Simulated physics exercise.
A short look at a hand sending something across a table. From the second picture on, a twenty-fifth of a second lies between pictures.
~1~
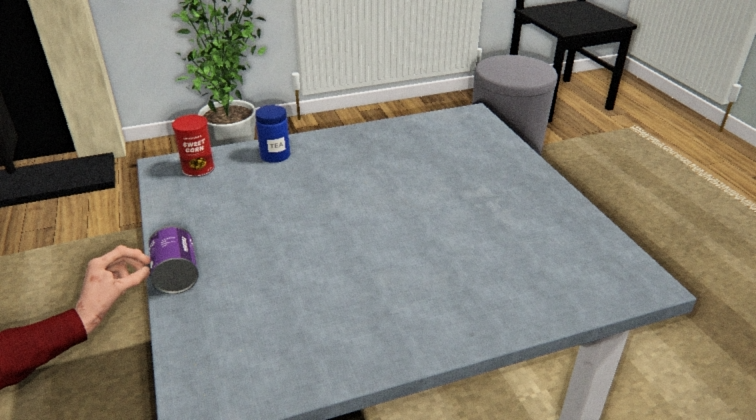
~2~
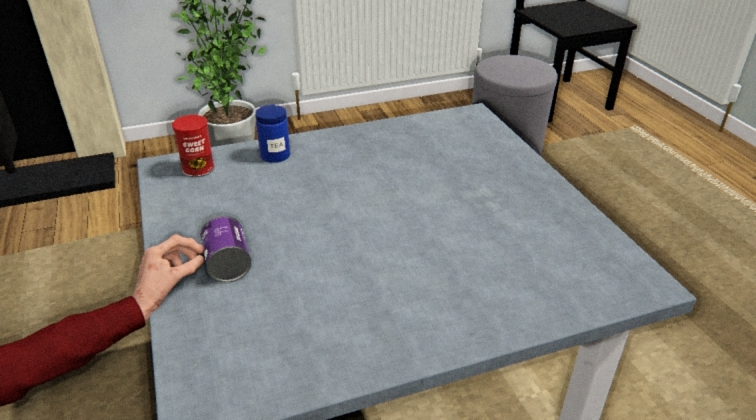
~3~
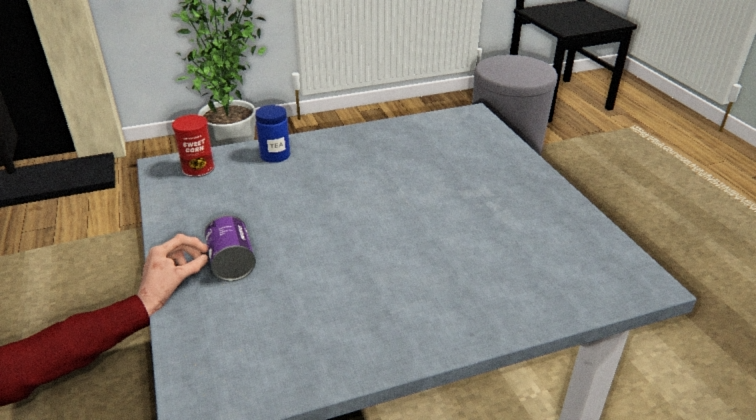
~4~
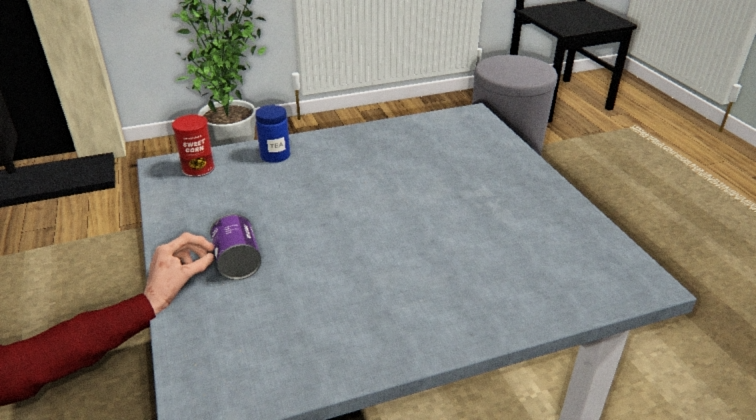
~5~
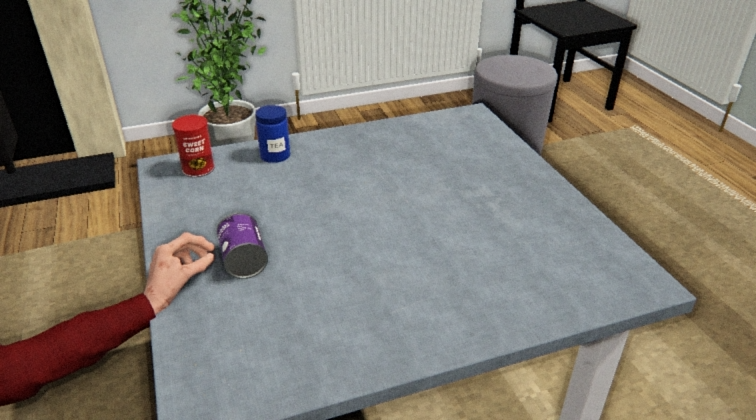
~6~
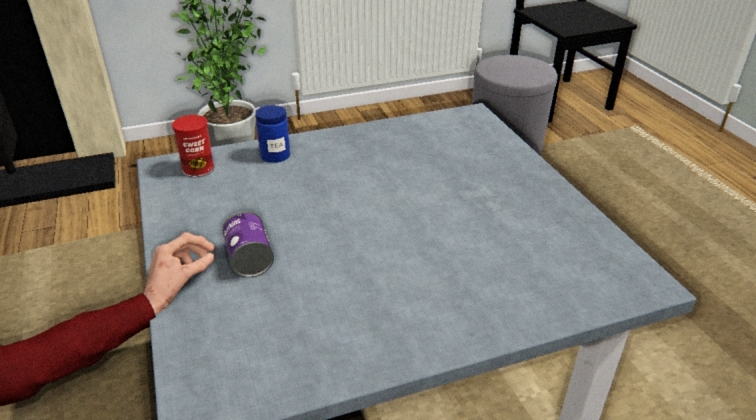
On a grey-blue tabletop, a hand in a red sleeve pushing a purple tin lying on its side slightly to the right.
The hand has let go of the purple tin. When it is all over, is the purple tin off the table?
The purple tin stays on the table.
Then, 0.20 s on from there, purple tin shifted about its own width near (270, 239).
Then, 0.40 s on from there, purple tin shifted about its own width near (280, 237).
In the end, moved from the start, purple tin. At the end, from the last picture's camera, purple tin near (281, 237).
